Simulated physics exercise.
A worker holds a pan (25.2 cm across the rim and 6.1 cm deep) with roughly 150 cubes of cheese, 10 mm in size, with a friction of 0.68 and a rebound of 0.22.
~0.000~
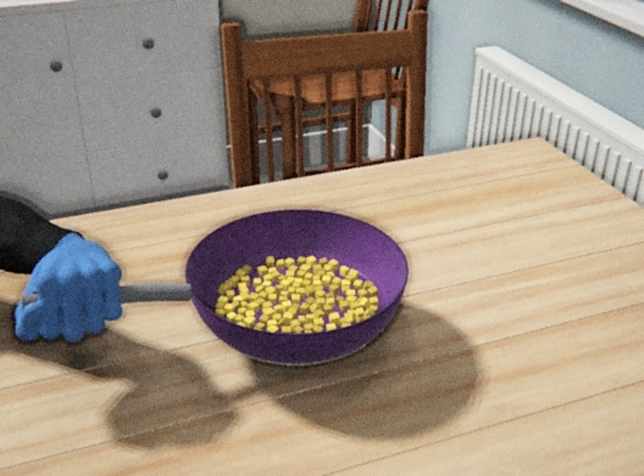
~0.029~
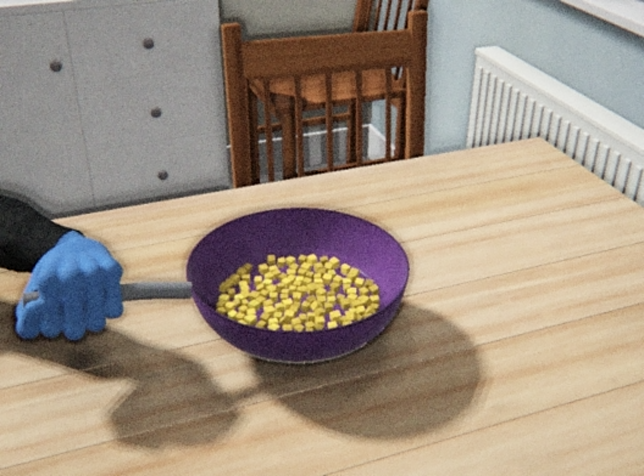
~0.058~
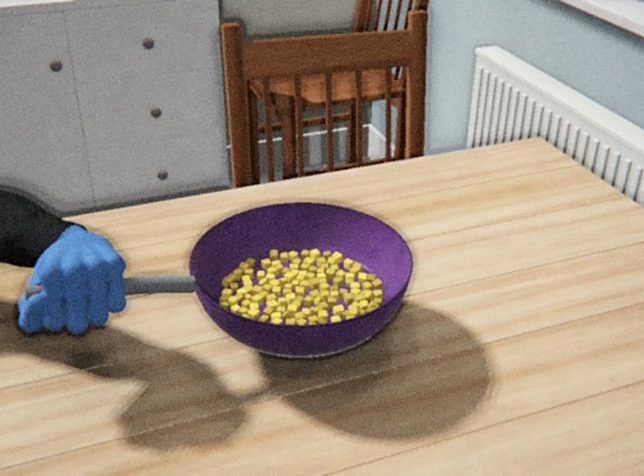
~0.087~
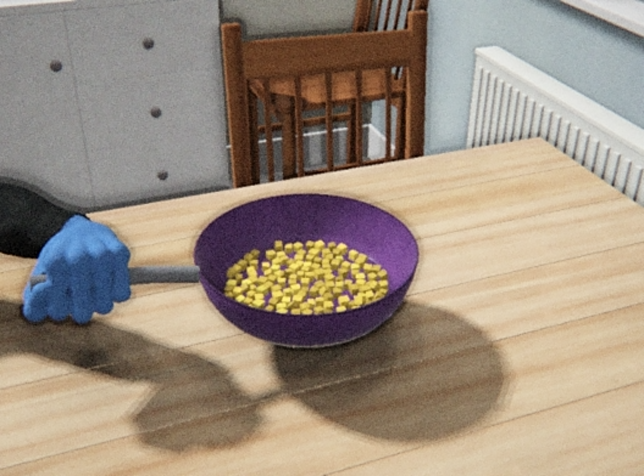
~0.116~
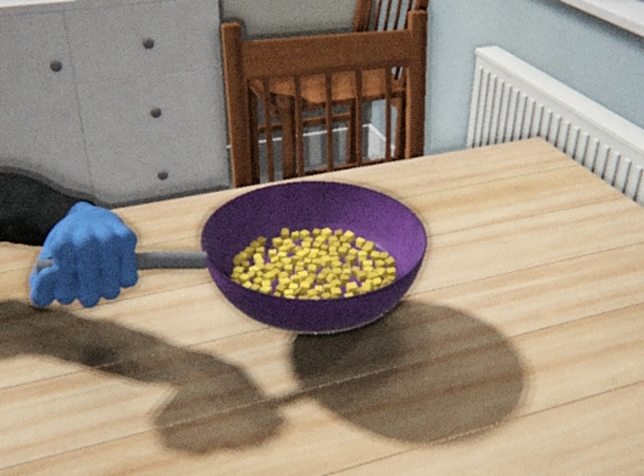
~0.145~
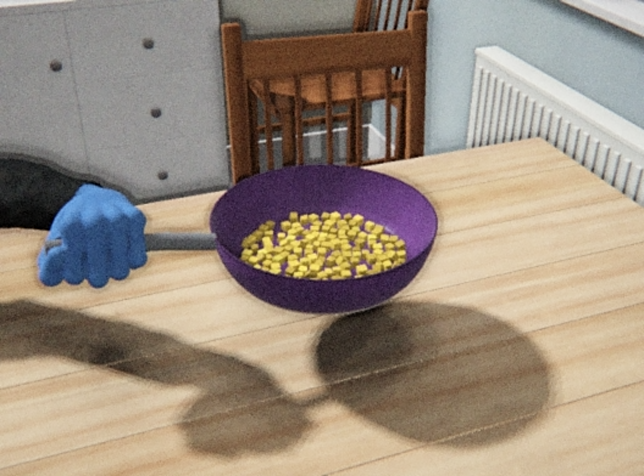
A blue-gloved hand lifts a purple pan of yellow cubes up and slightly right above a wooden table.
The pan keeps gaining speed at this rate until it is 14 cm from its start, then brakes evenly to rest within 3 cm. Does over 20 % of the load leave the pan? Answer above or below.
Share lost over the rim, set against 20 %: Below.
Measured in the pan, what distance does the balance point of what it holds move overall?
Roughly 7.0 cm.
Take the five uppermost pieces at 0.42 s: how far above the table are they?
Roughly 26 cm.
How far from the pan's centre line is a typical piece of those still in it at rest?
About 8.5 cm.
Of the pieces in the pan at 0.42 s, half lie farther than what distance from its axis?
About 9.0 cm.
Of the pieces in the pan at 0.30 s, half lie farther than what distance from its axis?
About 7.0 cm.
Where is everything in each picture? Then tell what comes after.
In the first frame, pan at (298, 340); tilt 0 degrees; moved 0.0 cm; top of the load at (290, 264).
In the second frame, pan at (299, 338); tilt 0 degrees; moved 0.3 cm; top of the load at (291, 262).
In the third frame, pan at (302, 332); tilt 0 degrees; moved 1.1 cm; top of the load at (293, 257).
In the fourth frame, pan at (307, 322); tilt 0 degrees; moved 2.4 cm; top of the load at (298, 248).
In the fifth frame, pan at (314, 307); tilt 0 degrees; moved 4.3 cm; top of the load at (305, 235).
In the sixth frame, pan at (323, 287); tilt 0 degrees; moved 6.7 cm; top of the load at (314, 219). Its speed is now 0.93 m/s.
Then, at 0.30 s, pan 100 %; middle of the pieces not yet landed near (401, 141).
Then, at 0.42 s, pan 100 %; middle of the pieces not yet landed near (428, 157).
After 0.54 s, pan 100 %; middle of the pieces not yet landed near (424, 164).
Then, at 0.64 s, pan 100 %; middle of the pieces not yet landed near (423, 164).
At rest (1.3 s), pan 100 %.
